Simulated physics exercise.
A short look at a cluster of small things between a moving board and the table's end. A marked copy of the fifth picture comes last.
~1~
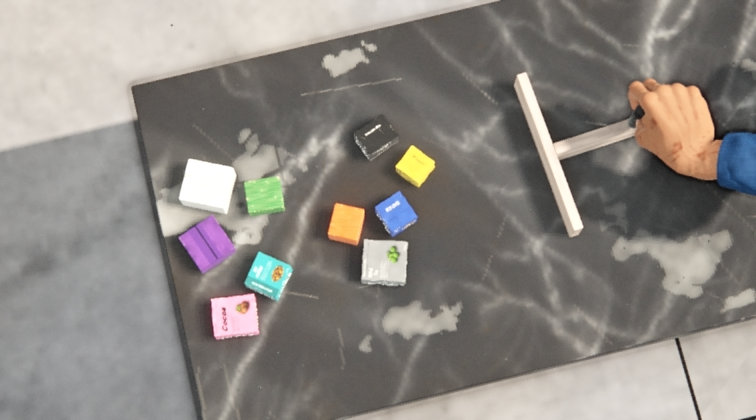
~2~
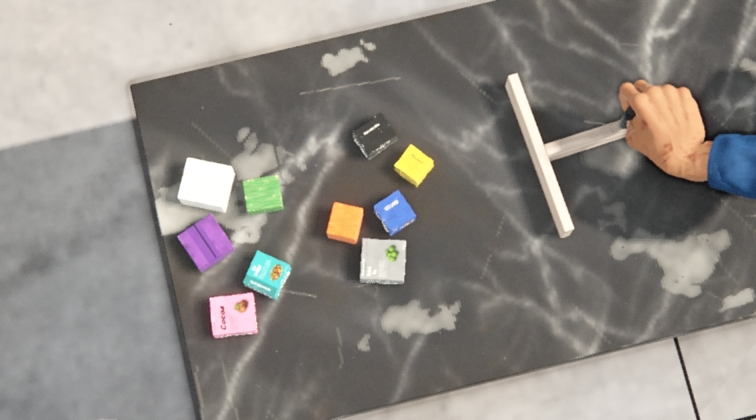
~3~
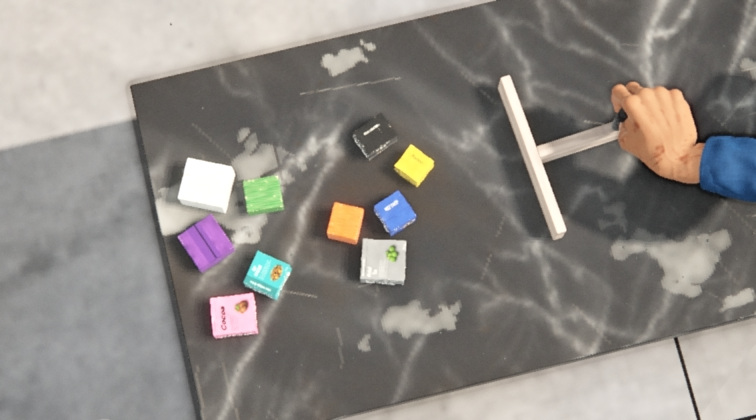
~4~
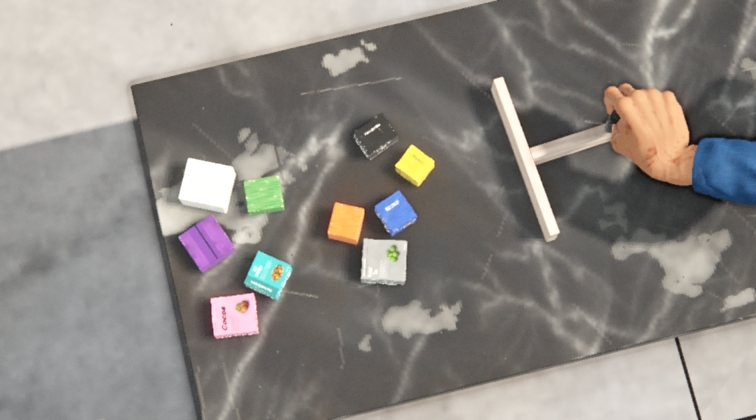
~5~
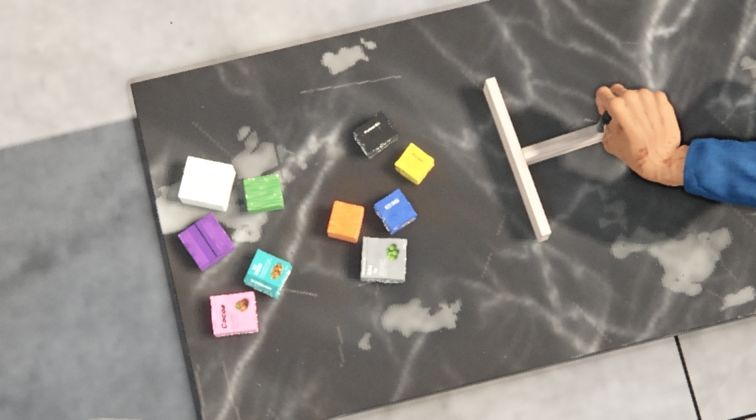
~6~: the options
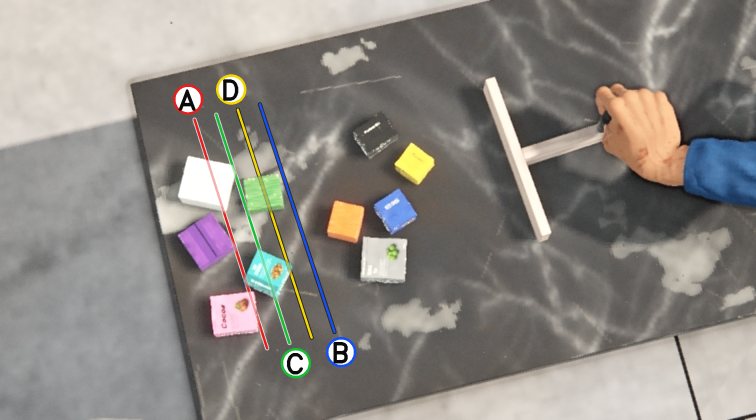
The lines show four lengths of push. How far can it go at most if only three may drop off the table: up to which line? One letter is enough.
Up to line A.
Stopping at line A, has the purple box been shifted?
Yes.
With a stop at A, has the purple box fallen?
By then, yes.
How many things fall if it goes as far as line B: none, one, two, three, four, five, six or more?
The count is none.
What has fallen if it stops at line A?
The purple box.
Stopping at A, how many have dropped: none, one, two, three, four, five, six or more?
By then, one.
On the marked copy, A at (230, 232); B at (297, 217); C at (252, 227); D at (274, 222).
Taking A. A third of the way, board (416, 180); yellow box (387, 167); purple box (207, 242).
Two thirds of the way, board (314, 204); turquoise packet (263, 279); green block (257, 197).
When it is over, board (231, 224); purple box over the edge; white block (155, 190); one fallen.
As for the rest, B is within the limit but short; C is within the limit but short; D is within the limit but short.
